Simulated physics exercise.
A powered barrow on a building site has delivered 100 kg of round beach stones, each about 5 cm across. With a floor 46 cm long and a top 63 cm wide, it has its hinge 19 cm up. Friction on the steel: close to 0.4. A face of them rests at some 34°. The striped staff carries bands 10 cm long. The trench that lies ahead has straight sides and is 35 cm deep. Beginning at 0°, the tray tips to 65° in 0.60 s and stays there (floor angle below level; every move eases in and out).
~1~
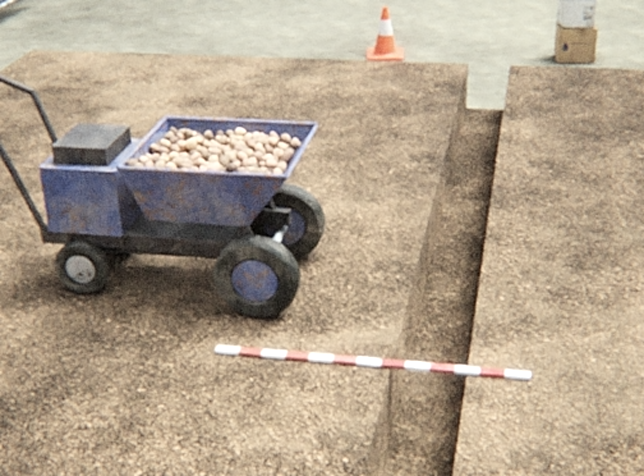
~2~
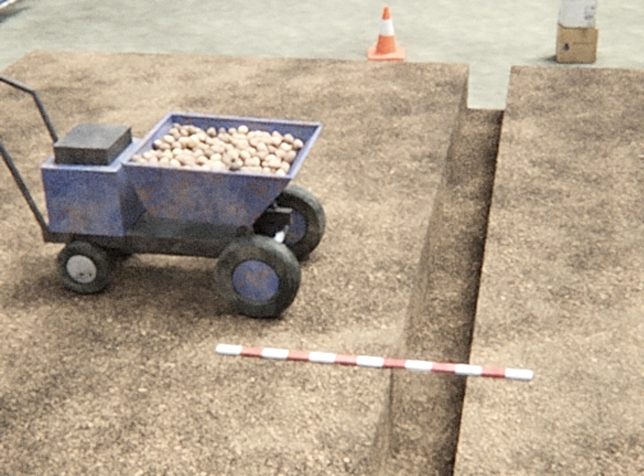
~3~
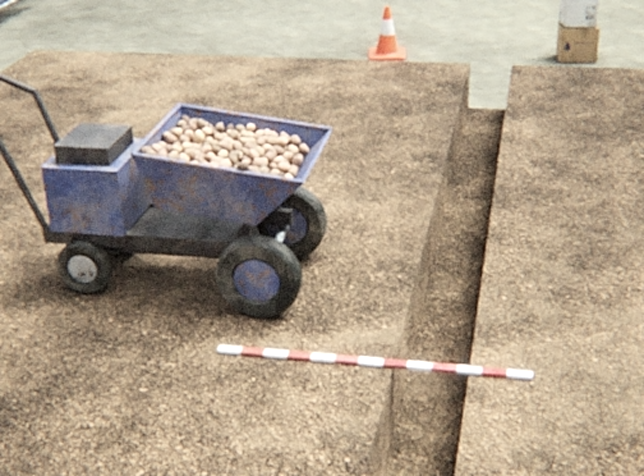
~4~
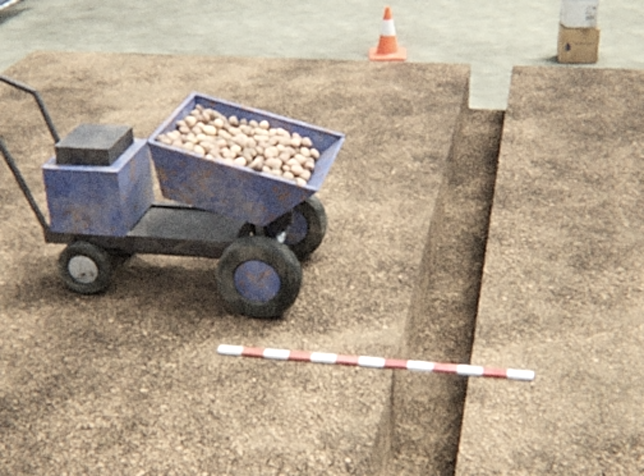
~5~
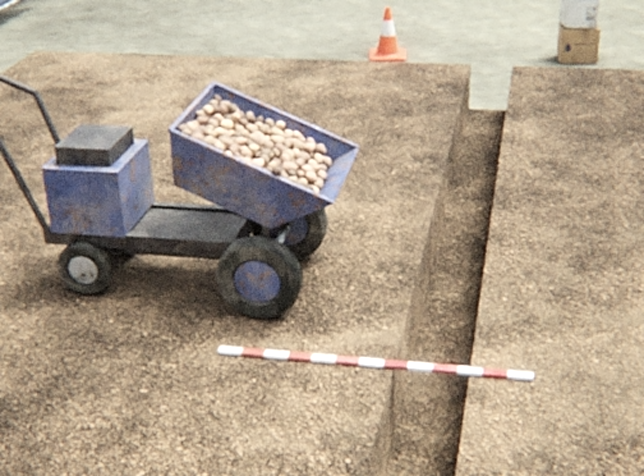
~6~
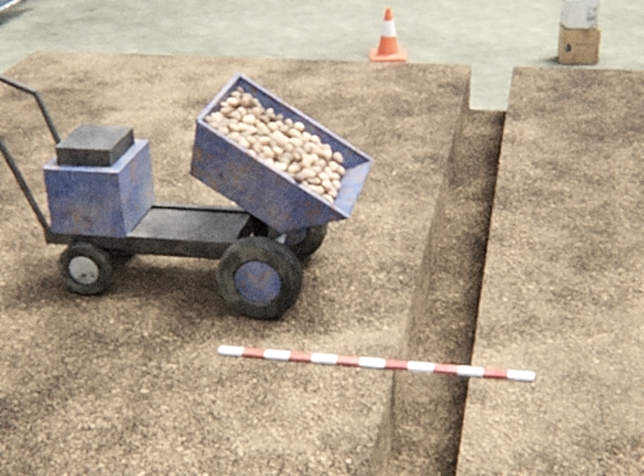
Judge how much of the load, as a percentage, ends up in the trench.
Around 87 %.
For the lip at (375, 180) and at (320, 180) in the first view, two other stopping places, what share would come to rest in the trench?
First place: Near 20%; second place: Near 60%.
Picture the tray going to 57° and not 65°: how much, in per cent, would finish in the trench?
About 60 per cent would end up in the trench.
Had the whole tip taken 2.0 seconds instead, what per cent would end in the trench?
With that timing, about 95 per cent.
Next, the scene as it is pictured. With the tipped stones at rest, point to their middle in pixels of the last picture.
In the last view, about (451, 344).
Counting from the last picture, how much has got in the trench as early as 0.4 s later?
Roughly 20 percent of the load.
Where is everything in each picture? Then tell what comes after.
Lip at (287, 177), floor tilted 0°, highest stones at (192, 146), in the first frame.
Lip at (291, 178), floor tilted 2°, highest stones at (189, 142), in the second frame.
The tray is at 7°, its lip at (302, 183); the top of the load is at (186, 132), in the third frame.
The tray is at 14°, its lip at (317, 191); the top of the load is at (197, 122), in the fourth frame.
Lip at (333, 203), floor tilted 23°, highest stones at (211, 113), in the fifth frame.
The tray is at 32°, its lip at (348, 218); the top of the load is at (233, 105), in the sixth frame.
Then, 0.1 s after the last picture the floor is at 55°, 100 % in the tray; the foremost stones are at (364, 222).
Then, 0.4 s after the last picture the floor is at 65°, 75 % in the tray, 5 % short of the trench, 19 % in the trench; the foremost stones are at (453, 331).
Then, 0.7 s after the last picture the floor is at 65°, 25 % in the tray, 4 % short of the trench, 59 % in the trench, 12 % past the trench; the foremost stones are at (594, 312).
Then, 2.7 s after the last picture the floor is at 65°, 0 % in the tray, 1 % short of the trench, 87 % in the trench, 12 % past the trench; the foremost stones are past the picture's edge.
